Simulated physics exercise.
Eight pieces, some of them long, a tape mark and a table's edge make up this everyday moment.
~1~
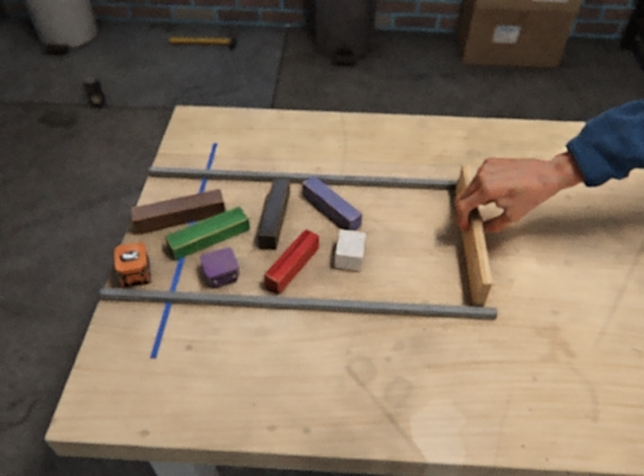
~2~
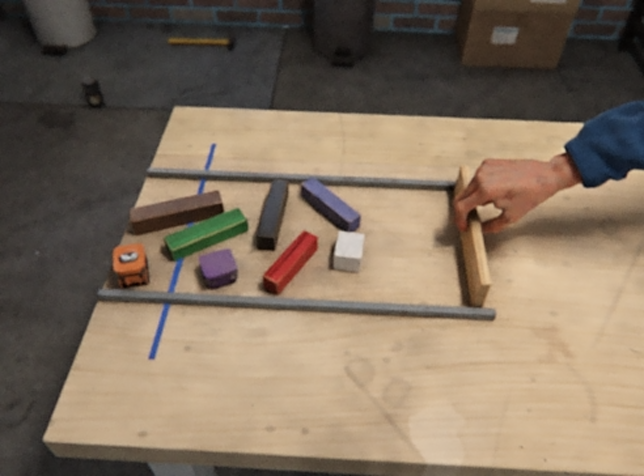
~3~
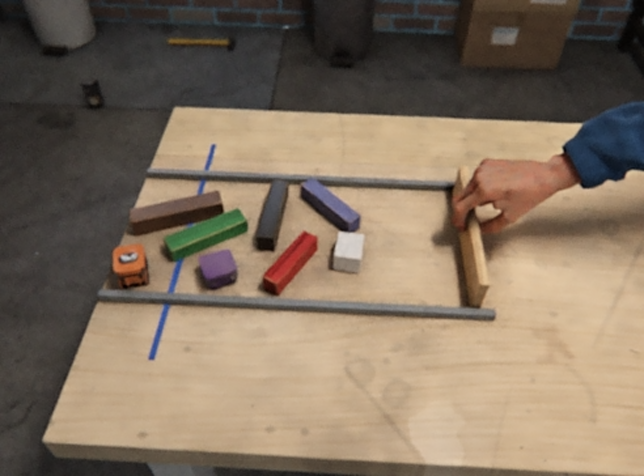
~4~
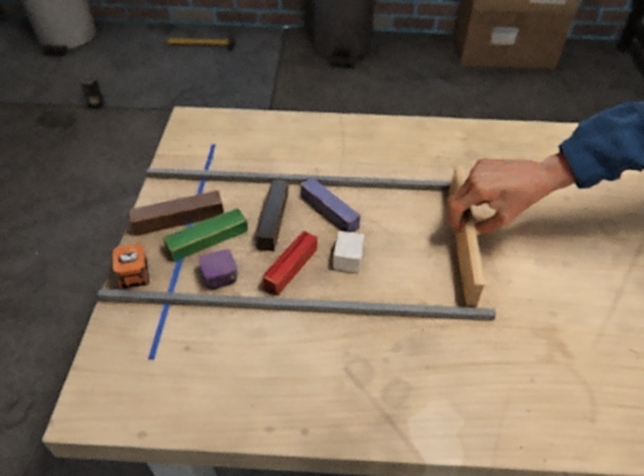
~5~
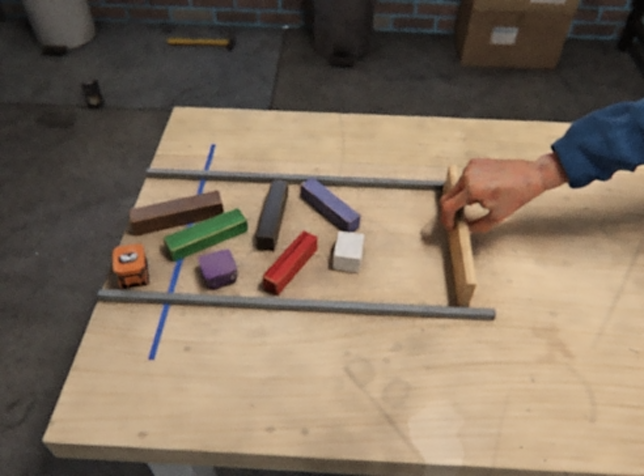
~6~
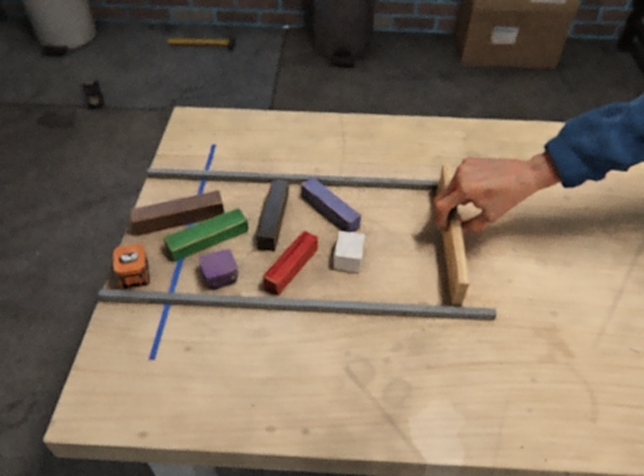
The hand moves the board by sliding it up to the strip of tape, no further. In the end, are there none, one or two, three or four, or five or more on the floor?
The push clears three or four off the end, I'd bet.
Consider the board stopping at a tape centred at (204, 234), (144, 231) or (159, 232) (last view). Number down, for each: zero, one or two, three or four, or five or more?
The three counts come out as one or two, five or over and more than four.
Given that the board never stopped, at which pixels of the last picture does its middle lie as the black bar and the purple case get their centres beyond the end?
For the black bar at (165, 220), for the purple case at (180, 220).
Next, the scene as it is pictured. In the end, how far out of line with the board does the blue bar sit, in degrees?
Close to 0°.
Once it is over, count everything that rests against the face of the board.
Counting them up gives 2.
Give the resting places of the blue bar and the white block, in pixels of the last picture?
The blue bar finishes at (188, 198); the white block finishes at (169, 245).
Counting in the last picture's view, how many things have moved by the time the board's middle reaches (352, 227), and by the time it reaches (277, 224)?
I make it 2 at the first spot and 7 at the other.
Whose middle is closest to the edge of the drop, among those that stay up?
Closest at the end: The purple case.
Soon after, none off yet; orange case at rest near (132, 266); brown bar at rest near (178, 212); green stick at rest near (207, 234).
Then, none off yet; orange case at rest near (132, 266); brown bar moved a little near (173, 206); green stick moved a little near (188, 229).
At rest, the number that fall off is three or four; fallen, green stick, brown bar and orange case.
